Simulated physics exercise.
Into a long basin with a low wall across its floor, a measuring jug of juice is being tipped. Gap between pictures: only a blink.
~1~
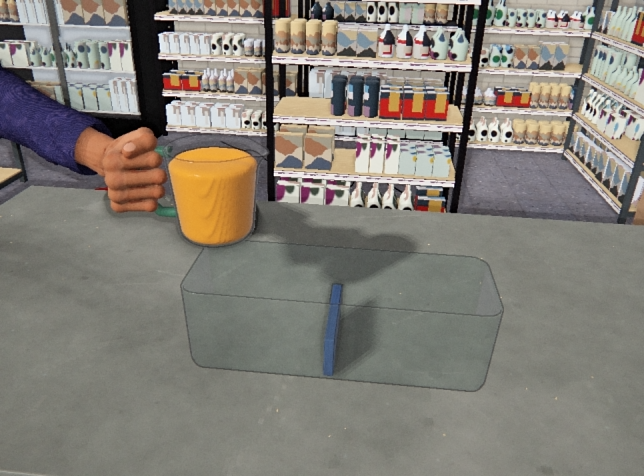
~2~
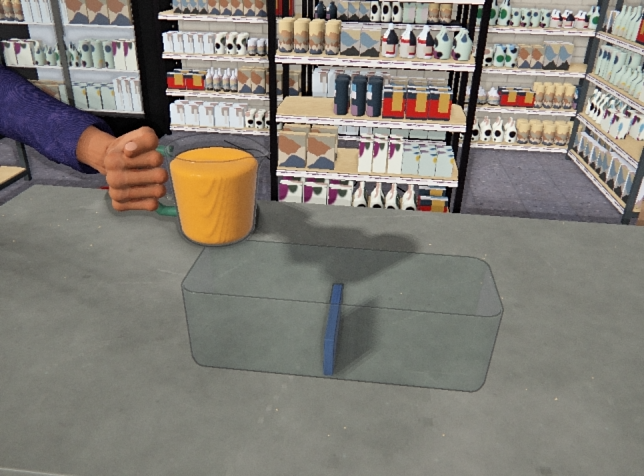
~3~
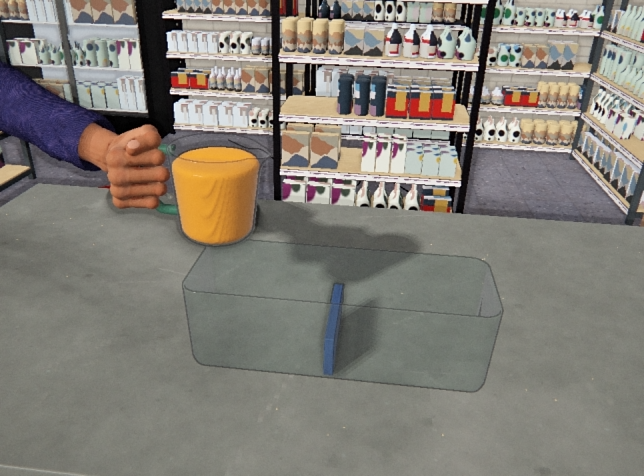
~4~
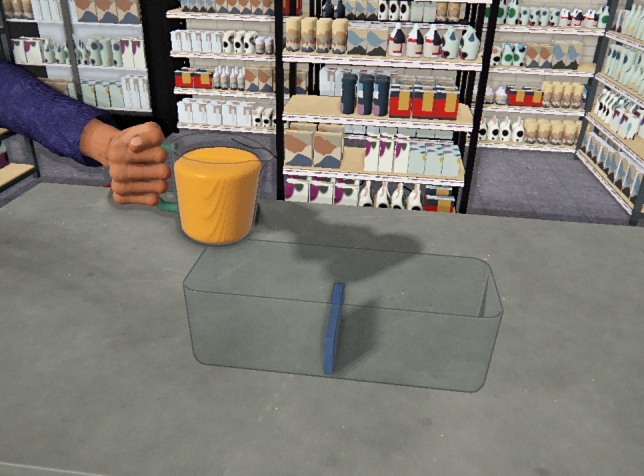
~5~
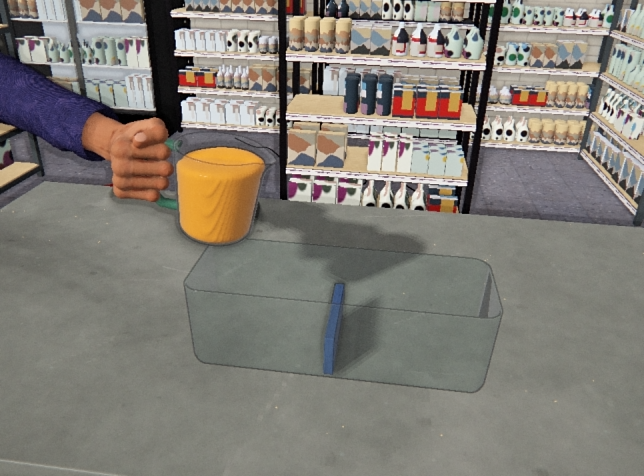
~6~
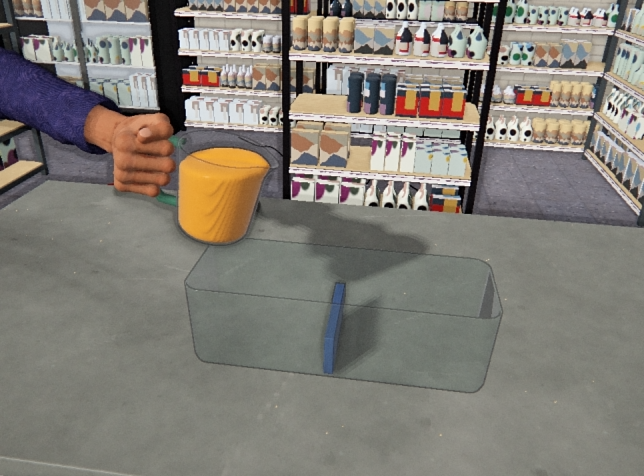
A hand slowly tilts an orange jug slightly to the right above a clear divided basin.
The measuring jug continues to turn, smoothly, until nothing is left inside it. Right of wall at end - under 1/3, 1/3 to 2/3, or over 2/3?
Stops short of a third.
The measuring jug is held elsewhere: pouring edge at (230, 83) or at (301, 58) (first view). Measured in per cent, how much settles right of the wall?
Close to 5 % for the first start and close to 85 % for the second.
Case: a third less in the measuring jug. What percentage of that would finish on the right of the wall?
Close to 0 per cent.
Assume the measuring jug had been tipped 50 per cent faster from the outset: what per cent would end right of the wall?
Somewhere near 10 percent.
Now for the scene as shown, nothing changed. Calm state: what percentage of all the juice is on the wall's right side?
15 %.
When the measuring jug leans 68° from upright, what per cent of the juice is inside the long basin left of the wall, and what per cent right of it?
Left side: 10 in a hundred; right side: 5 in a hundred.
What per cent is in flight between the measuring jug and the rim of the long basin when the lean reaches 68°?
Roughly 15 percent.
A moment on, the measuring jug is tipped part way and 69 per cent is still to pour, 11 is left of the wall and 5 right of it.
Next, the measuring jug is tipped right over and 9 per cent is still to pour, 73 is left of the wall and 12 right of it.
Then the measuring jug is tipped right over and 0 per cent is still to pour, 86 is left of the wall and 13 right of it.
Later the measuring jug is tipped right over and 0 per cent is still to pour, 86 is left of the wall and 13 right of it.
At rest 86 per cent lies left of the wall, 13 right of it and 1 outside.
